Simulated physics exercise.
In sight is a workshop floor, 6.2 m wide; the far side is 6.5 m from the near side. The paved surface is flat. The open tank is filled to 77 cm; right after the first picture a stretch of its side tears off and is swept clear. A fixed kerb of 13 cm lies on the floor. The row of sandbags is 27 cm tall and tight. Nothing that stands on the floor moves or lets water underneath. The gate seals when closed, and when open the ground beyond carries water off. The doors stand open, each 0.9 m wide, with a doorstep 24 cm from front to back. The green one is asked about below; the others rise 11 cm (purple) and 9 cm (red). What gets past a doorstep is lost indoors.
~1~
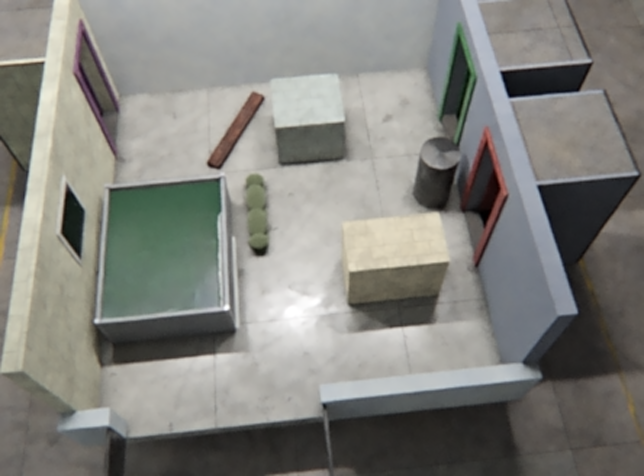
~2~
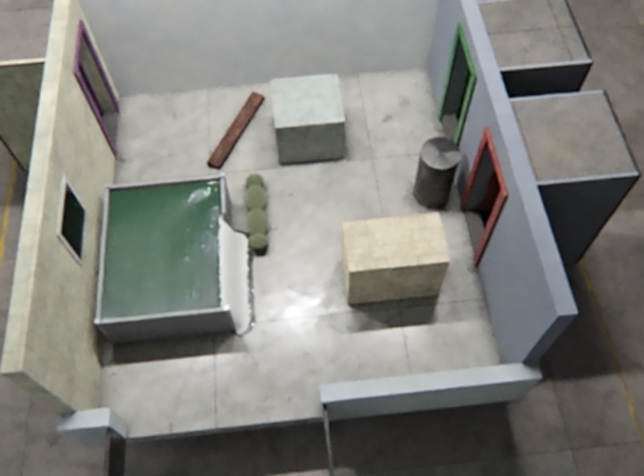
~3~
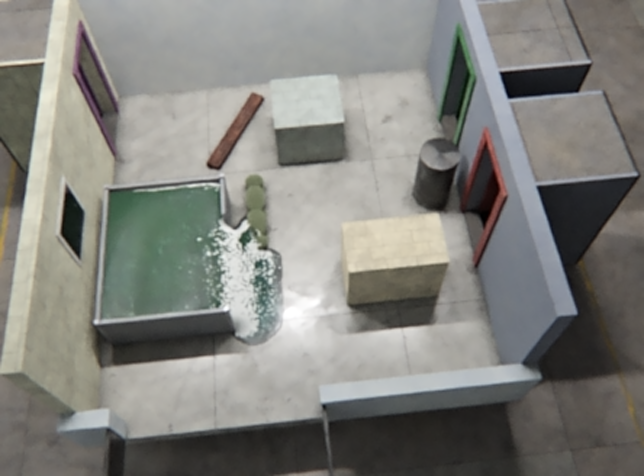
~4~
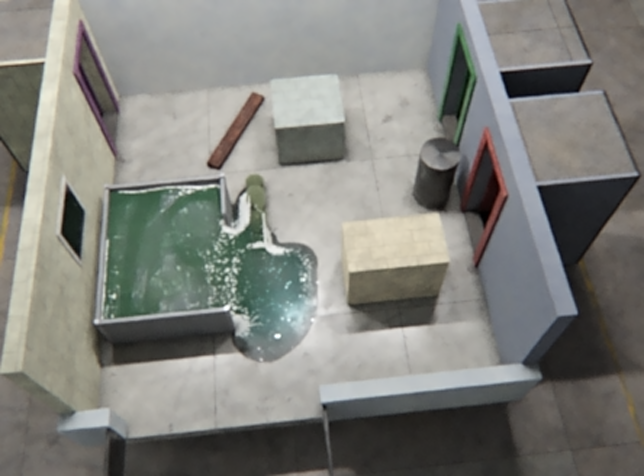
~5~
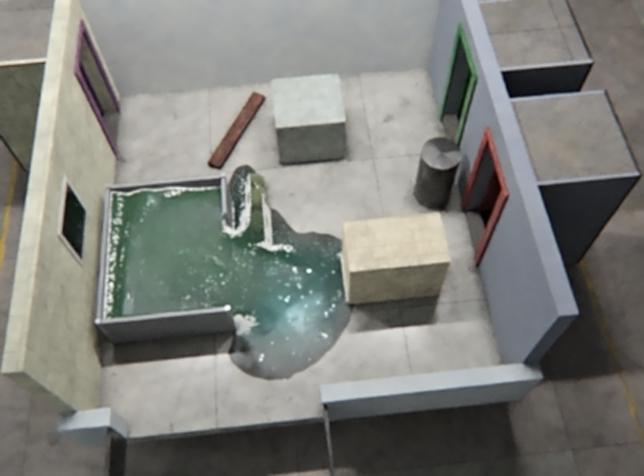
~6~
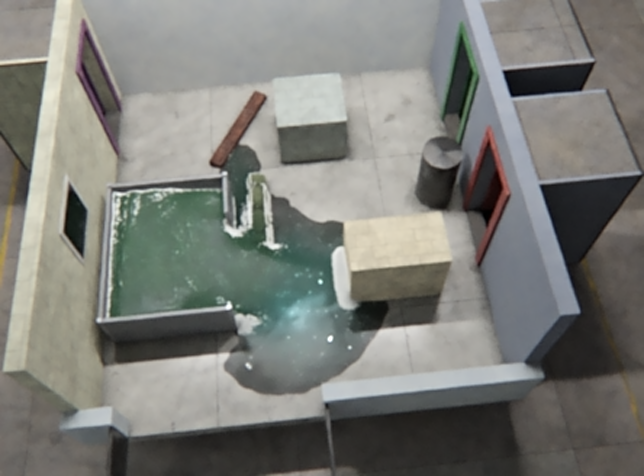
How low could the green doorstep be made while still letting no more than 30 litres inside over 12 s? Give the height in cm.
It would have to be roughly 8.5 cm high.
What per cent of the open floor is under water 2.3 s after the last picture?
Near 65 per cent is wet.
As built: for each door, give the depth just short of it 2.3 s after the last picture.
Depths in cm: Purple 0, red 16, green 11.
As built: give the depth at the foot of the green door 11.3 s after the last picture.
Roughly 6.0 cm deep.
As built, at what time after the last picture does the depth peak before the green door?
Near 3.0 s.
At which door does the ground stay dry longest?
The purple one.
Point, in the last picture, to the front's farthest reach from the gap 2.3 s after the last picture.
Near (427, 67).
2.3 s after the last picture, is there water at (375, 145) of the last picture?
It is flooded.
Then, 0.7 s after the last picture water covers 40 % of the floor, deepest (52 cm) near (337, 279); it has not reached the green door.
Then, 2.3 s after the last picture water covers 65 % of the floor, deepest (39 cm) near (493, 381); 11 cm at the green door, 0 litres in over its 22 cm doorstep.
Then, 11.3 s after the last picture water covers 95 % of the floor, deepest (12 cm) near (409, 68); 6 cm at the green door, 0 litres in over its 22 cm doorstep.
At the green door as built, the water peaked near 13 cm, 3.1 s after the last picture.
Run again over the same 12 s with other heights there, 60 litres in over 6.5 cm, 12 litres over 10.5 cm. The limit of 30 litres is kept from about 8.5 cm up.
